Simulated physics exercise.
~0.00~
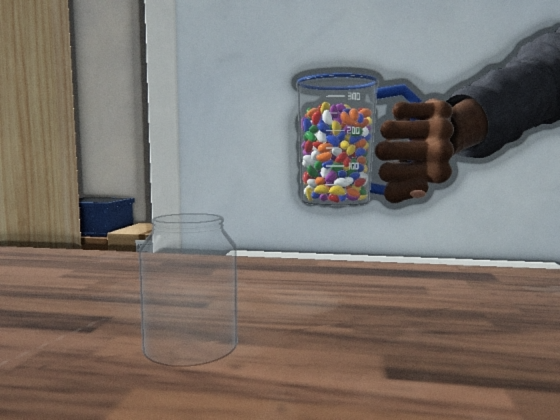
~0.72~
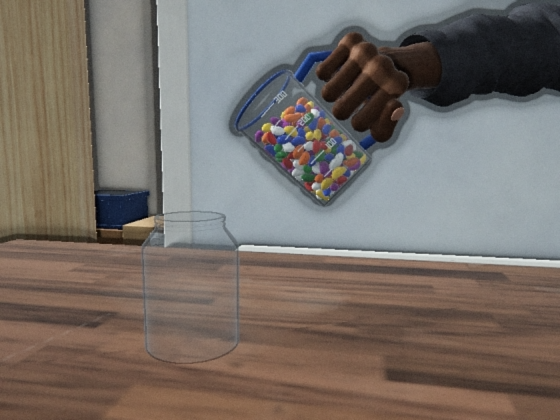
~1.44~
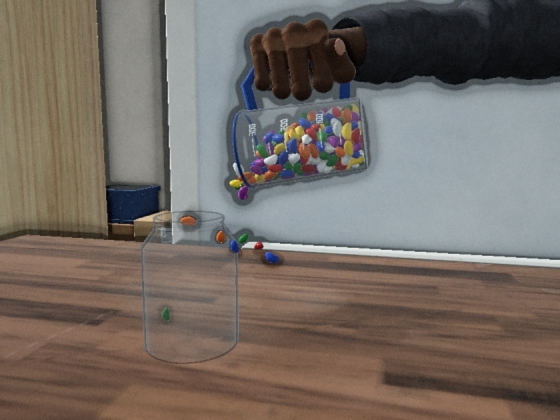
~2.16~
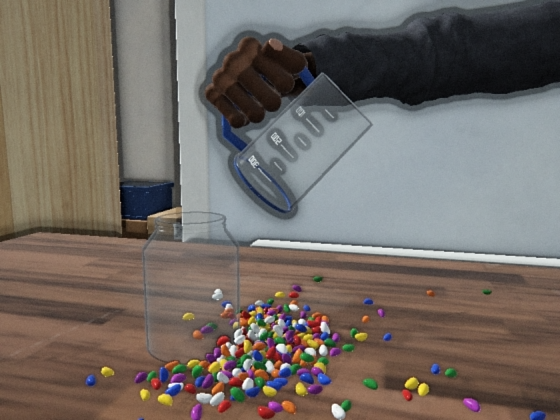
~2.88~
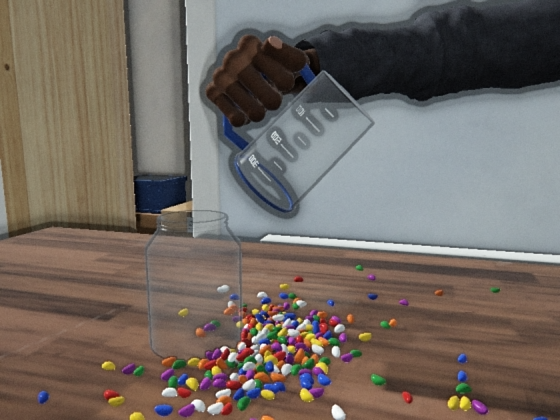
On a wooden tabletop before a pale wall panel, an empty clear jar stands while a dark-sleeved hand holds up a see-through cup full of colourful jelly beans. The hand shifts the cup left and tips it toward the jar. As the cup reaches its side, the first beans slide over the rim and drop around the jar's mouth. The cup tilts on until its opening points down, and the beans pour out beside the jar. At the end the cup hangs empty, and the beans lie heaped and scattered across the table, with the jar still unfilled.
